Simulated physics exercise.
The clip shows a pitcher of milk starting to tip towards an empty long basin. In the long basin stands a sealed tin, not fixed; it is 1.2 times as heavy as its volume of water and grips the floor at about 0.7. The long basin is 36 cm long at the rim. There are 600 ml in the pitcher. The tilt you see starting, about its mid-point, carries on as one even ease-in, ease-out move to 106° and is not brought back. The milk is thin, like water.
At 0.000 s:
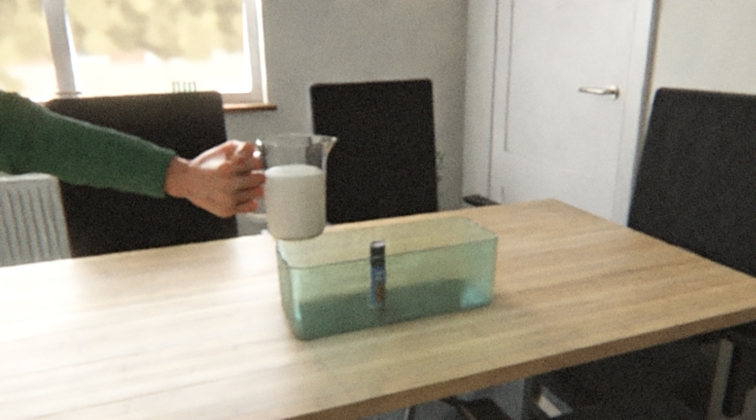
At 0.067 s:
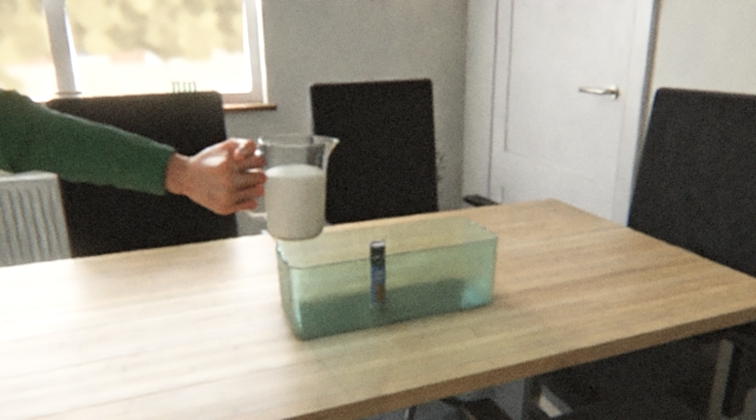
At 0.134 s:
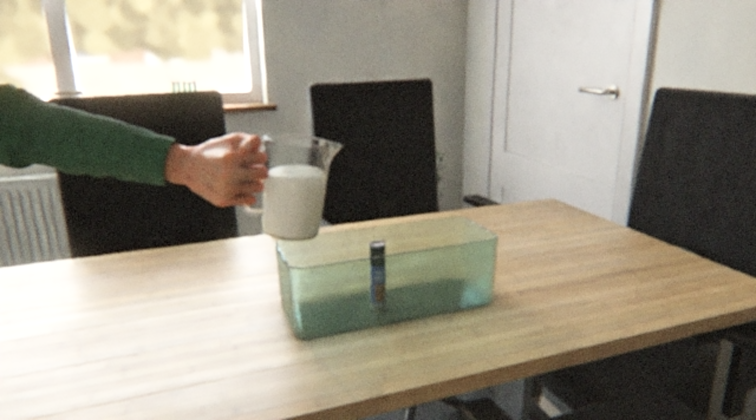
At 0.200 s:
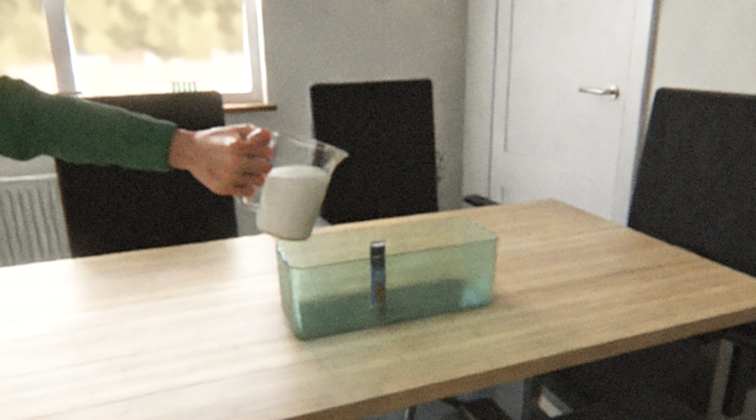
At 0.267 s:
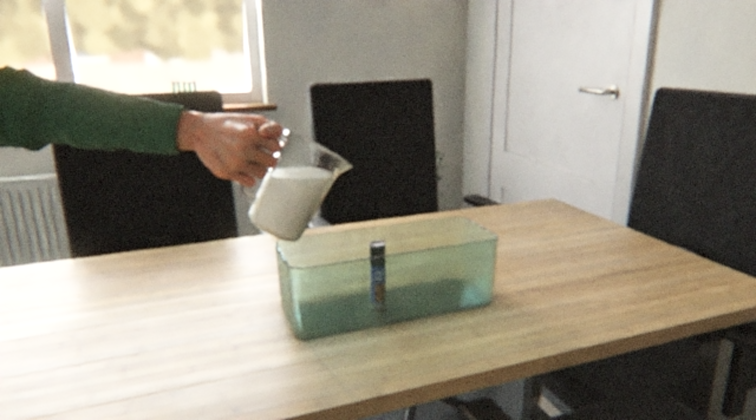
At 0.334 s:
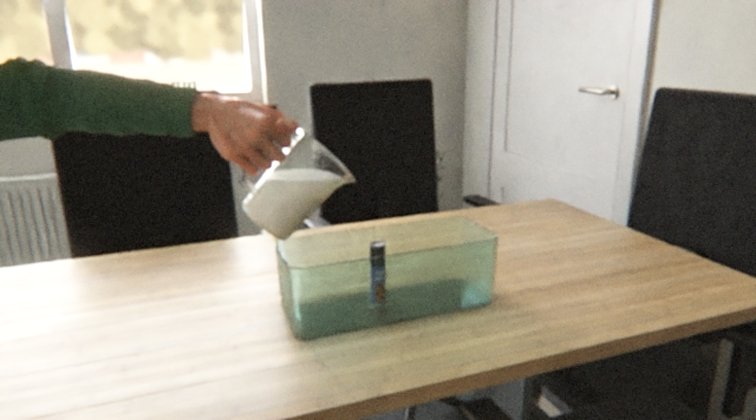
A glass pitcher of milk, held by a hand in a green sleeve, tilts gradually to the right above the left end of a translucent green basin, which stands on a wooden table with a small dark tin.
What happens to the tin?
It topples.
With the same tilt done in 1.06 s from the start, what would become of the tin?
Then it topples.
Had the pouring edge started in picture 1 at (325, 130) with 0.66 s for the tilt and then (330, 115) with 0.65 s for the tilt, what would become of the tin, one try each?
First it goes over; then it falls.
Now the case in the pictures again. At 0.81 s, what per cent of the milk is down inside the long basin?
Some 70 per cent.
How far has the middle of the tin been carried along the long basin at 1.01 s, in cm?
Some 10 cm.
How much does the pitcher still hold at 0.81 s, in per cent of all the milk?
About 20 per cent.
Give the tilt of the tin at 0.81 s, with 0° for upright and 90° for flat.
It is at some 35°.
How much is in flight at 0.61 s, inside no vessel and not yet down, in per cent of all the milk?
About 16 per cent.
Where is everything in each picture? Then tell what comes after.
In the first picture, tilt 0°; pouring edge (337, 138); surface from (263, 174) to (321, 169); the long basin's rim runs from (282, 255) to (481, 227); the tin's top is at (377, 246).
In the second picture, tilt 2°; pouring edge (338, 140); surface from (264, 174) to (322, 169).
In the third picture, tilt 8°; pouring edge (343, 145); surface from (266, 173) to (324, 169).
In the fourth picture, tilt 18°; pouring edge (348, 153); surface from (266, 175) to (327, 170).
In the fifth picture, tilt 31°; pouring edge (353, 165); surface from (262, 186) to (332, 172).
In the sixth picture, tilt 45°; pouring edge (355, 180); surface from (250, 192) to (342, 176).
Then, 0.61 s in, the tilt is 98° and 69 per cent is still to pour; the tin stands where it began.
Then, 0.81 s in, the tilt is 106° and 21 per cent is still to pour; the tin leans 35°.
Then, 1.01 s in, the tilt is 106° and 3 per cent is still to pour; the tin lies on its side.
Then, 1.24 s in, the tilt is 106° and 0 per cent is still to pour; the tin lies on its side.
Finally, the tin lies on its side.
